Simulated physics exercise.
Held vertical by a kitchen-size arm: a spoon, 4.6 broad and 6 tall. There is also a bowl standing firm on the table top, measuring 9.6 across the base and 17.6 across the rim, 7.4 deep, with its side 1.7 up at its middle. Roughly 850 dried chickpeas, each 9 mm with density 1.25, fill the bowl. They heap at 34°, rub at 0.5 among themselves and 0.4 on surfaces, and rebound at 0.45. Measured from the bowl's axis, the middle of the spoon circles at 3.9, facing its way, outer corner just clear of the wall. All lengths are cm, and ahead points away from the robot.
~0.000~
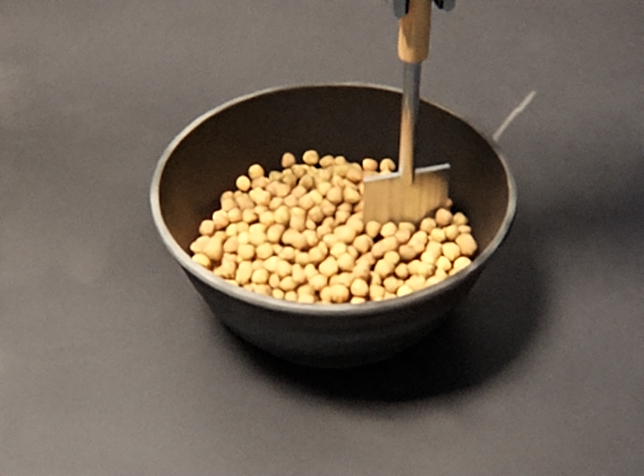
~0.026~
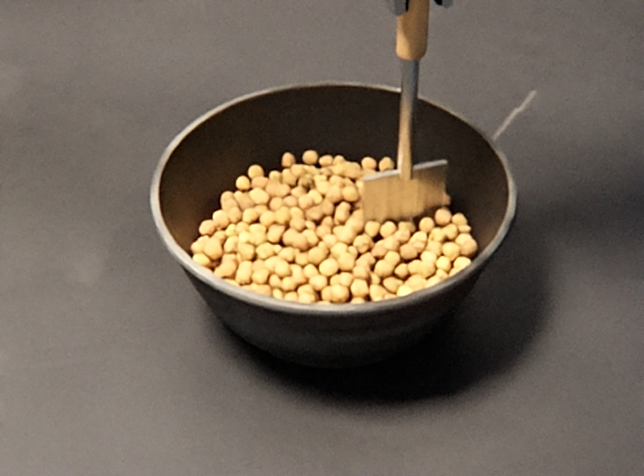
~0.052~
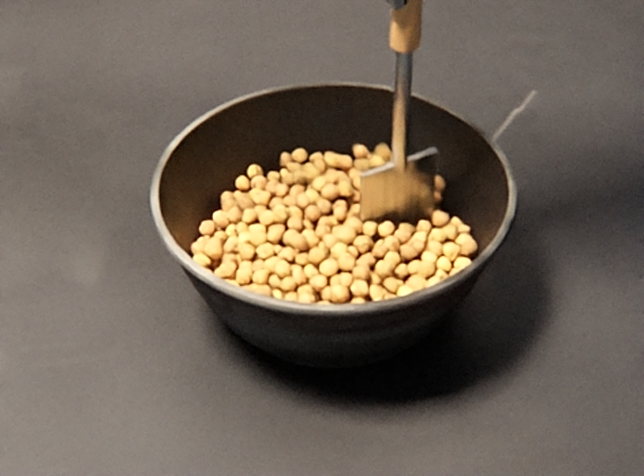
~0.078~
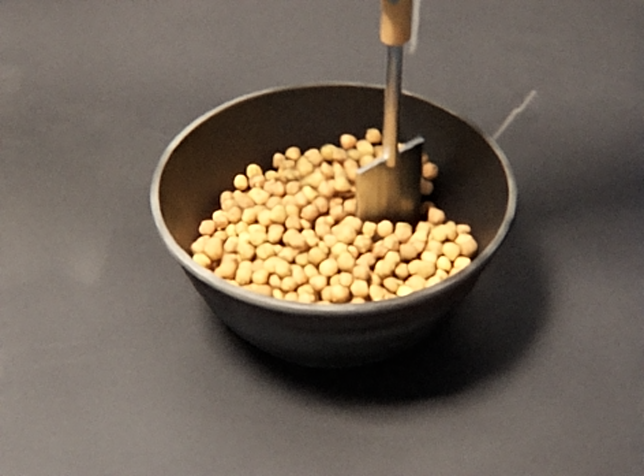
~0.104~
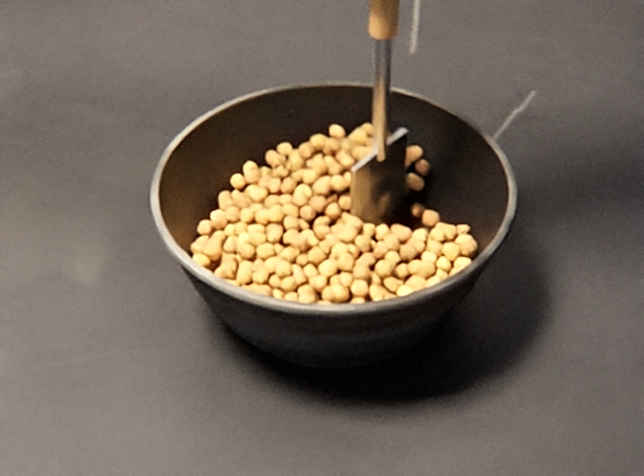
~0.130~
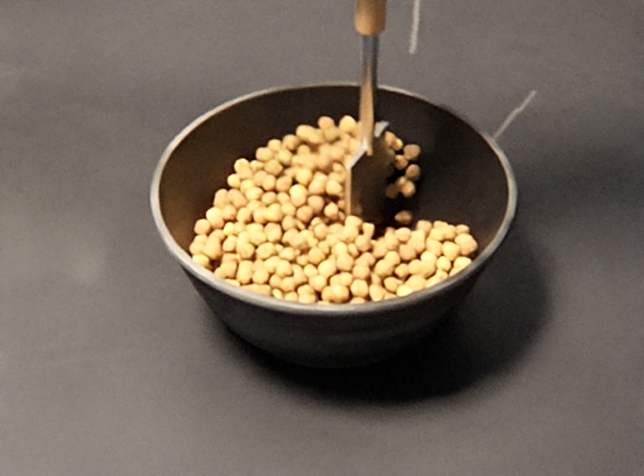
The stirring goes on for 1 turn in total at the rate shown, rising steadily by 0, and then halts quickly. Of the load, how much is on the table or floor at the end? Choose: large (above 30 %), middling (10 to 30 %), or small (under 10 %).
Small.
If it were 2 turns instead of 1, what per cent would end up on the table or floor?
Then about 5 per cent.
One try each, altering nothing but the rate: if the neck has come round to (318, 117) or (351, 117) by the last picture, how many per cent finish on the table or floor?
First try: Around 15 %; second try: Around 10 %.
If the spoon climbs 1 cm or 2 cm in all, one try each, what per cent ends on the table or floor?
Around 5 percent, then 0 percent.
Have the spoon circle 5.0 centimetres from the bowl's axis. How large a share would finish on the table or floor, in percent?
Then about 5 %.
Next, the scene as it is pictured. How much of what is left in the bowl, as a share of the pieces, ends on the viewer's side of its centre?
About 30 per cent.
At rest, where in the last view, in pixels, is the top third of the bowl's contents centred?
Close to (373, 172).
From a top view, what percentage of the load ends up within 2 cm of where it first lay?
Estimate: 10 per cent.
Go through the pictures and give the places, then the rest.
The first picture shows spoon neck at (408, 149), 0° round; upper third of the load around (333, 244), from x 200 to 470, top at y 160; 846 in the bowl.
The second picture shows spoon neck at (407, 146), 4° round; upper third of the load around (332, 242), from x 200 to 470, top at y 160.
The third picture shows spoon neck at (401, 139), 14° round; upper third of the load around (333, 239), from x 200 to 470, top at y 150.
The fourth picture shows spoon neck at (392, 131), 25° round; upper third of the load around (331, 233), from x 200 to 470, top at y 135.
The fifth picture shows spoon neck at (381, 125), 36° round; upper third of the load around (324, 228), from x 200 to 470, top at y 130.
The sixth picture shows spoon neck at (368, 121), 47° round; upper third of the load around (316, 217), from x 195 to 470, top at y 125; 846 in the bowl.
After 0.41 s, 169° round, highest piece 9 above the table; 843 in the bowl, 3 in flight or on the tool.
After 0.69 s, 291° round, highest piece 9 above the table; 831 in the bowl, 12 on the table or floor, 3 in flight or on the tool.
After 1.03 s, 0° round, highest piece 8 above the table; 826 in the bowl, 20 on the table or floor.
After 1.73 s, 0° round, highest piece 8 above the table; 826 in the bowl, 20 on the table or floor.
At rest, 826 in the bowl, 20 on the table or floor. That is 2 % on the table or floor.
